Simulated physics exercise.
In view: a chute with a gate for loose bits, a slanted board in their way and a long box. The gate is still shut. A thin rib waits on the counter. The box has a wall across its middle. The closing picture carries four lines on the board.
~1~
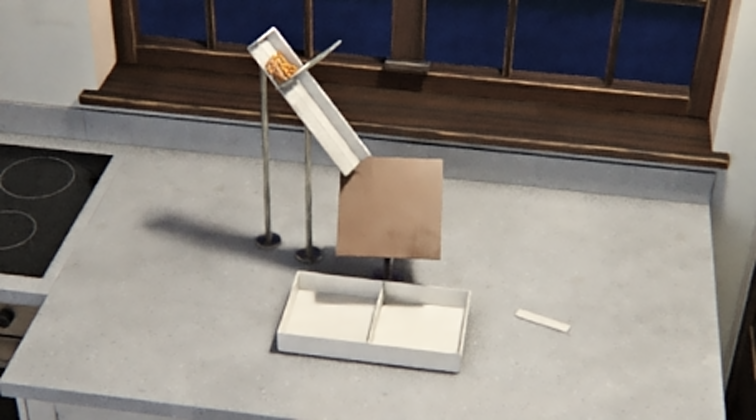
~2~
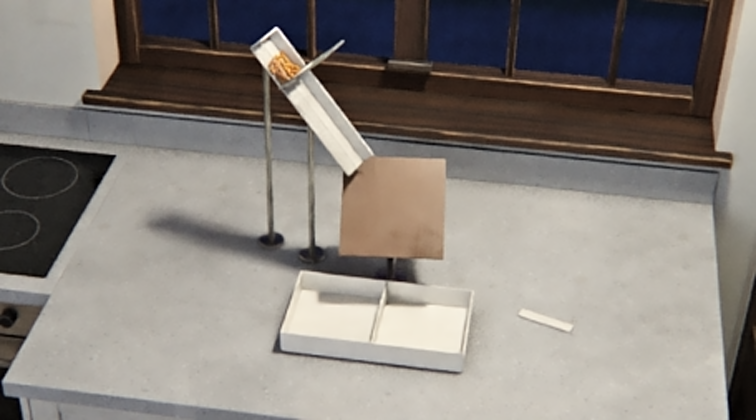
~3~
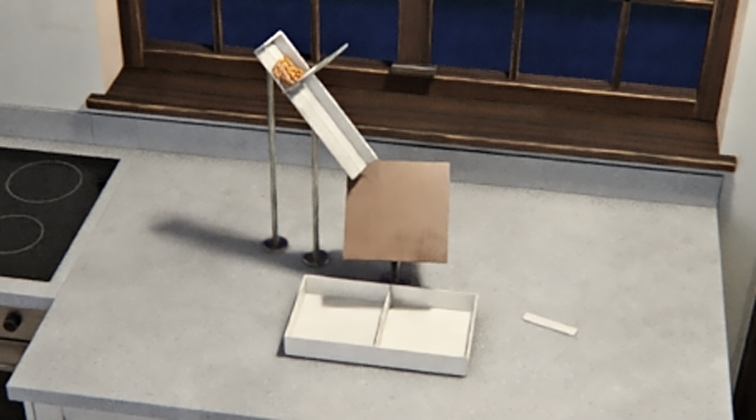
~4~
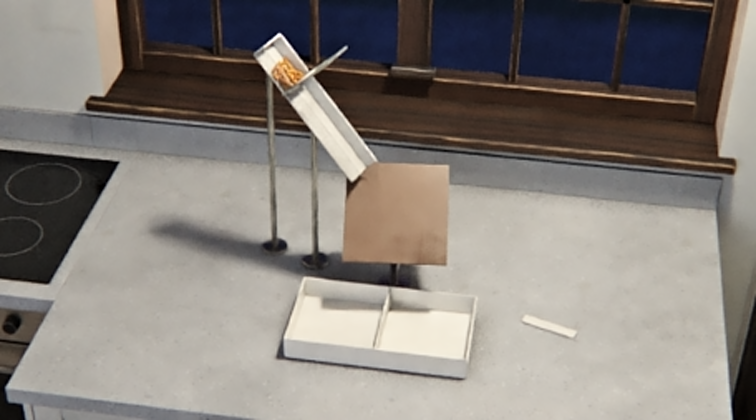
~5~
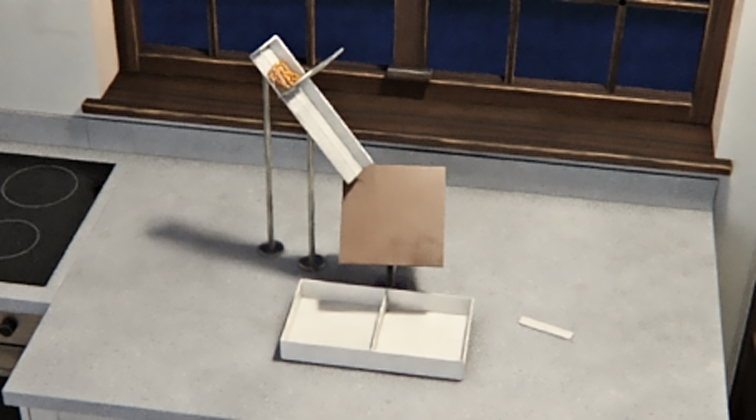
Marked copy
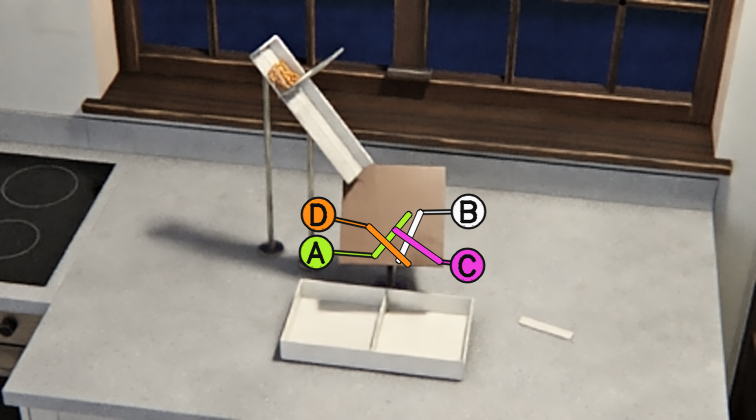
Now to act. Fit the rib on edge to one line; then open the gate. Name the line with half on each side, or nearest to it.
The best line is B.
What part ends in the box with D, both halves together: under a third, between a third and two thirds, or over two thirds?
It is over two thirds.
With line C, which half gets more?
More lands on the right.
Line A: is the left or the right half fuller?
More lands on the left.
On the marked copy, line A from (408, 214) to (374, 255); line B from (420, 212) to (399, 260); line C from (395, 230) to (439, 261); line D from (368, 226) to (408, 264).
With A, of what is caught, almost all in the left half, about a tenth in the right.
With B, of what is caught, roughly half in the left half, roughly half in the right.
With C, of what is caught, just a few in the left half, almost all in the right.
With D, of what is caught, not one piece in the left half, every piece in the right.
